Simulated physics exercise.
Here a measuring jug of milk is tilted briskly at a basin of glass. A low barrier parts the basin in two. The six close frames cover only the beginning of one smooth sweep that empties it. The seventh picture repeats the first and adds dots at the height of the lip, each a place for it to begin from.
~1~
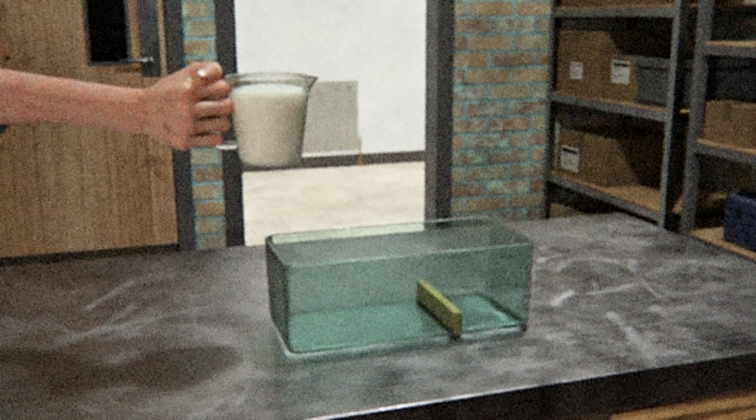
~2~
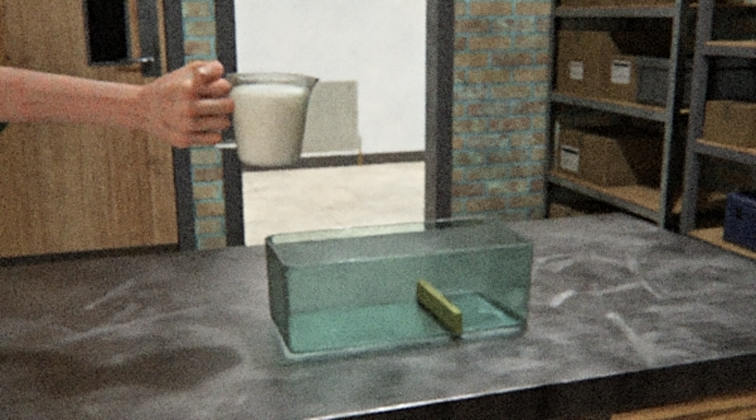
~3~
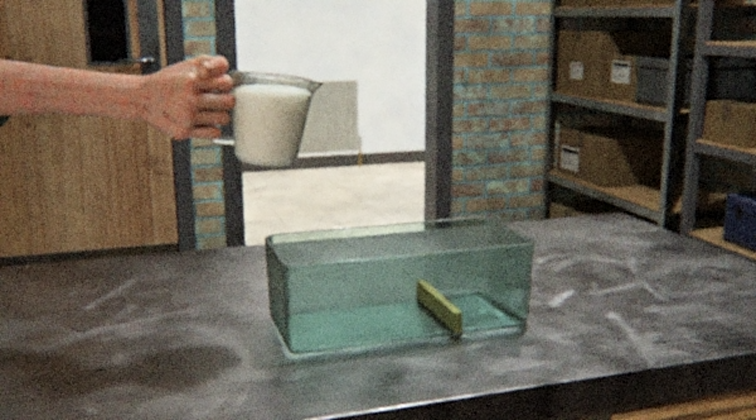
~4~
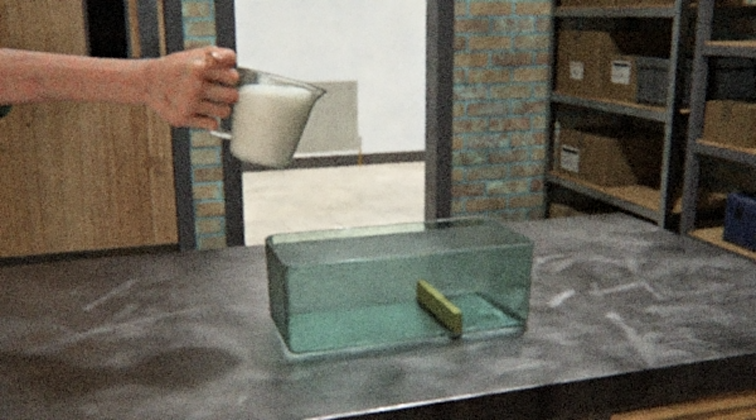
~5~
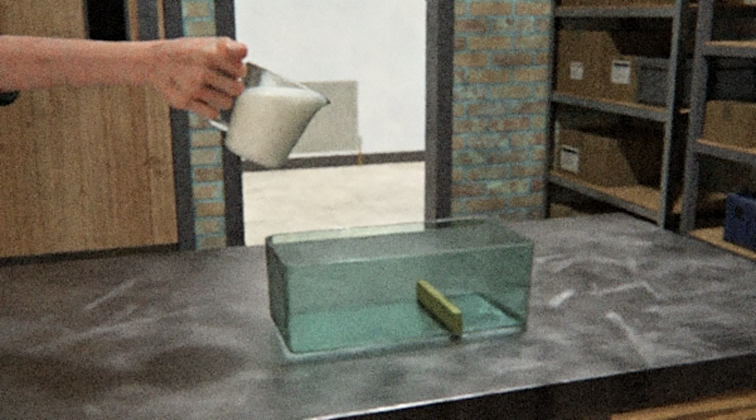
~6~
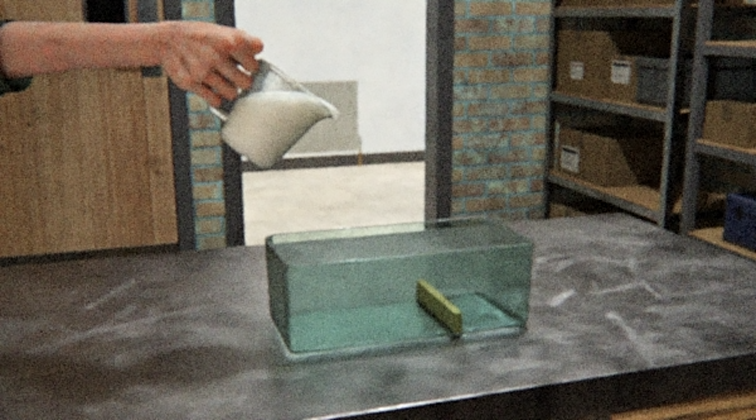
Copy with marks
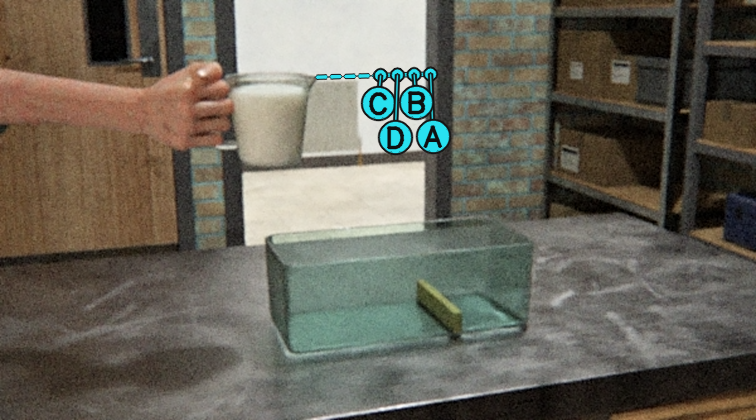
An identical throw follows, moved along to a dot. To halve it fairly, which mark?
D works best here.
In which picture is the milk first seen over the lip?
In picture 6.
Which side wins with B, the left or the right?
The right one.
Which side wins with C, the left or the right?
The left side.
On the marked copy, A at (430, 74); B at (414, 74); C at (380, 75); D at (397, 75).
With A, about 32 % ends left of the wall and 64 % right of it; 4 % is lost outside.
With B, about 30 % ends left of the wall and 66 % right of it; 3 % is lost outside.
With C, about 68 % ends left of the wall and 27 % right of it; 4 % is lost outside.
With D, about 47 % ends left of the wall and 51 % right of it.
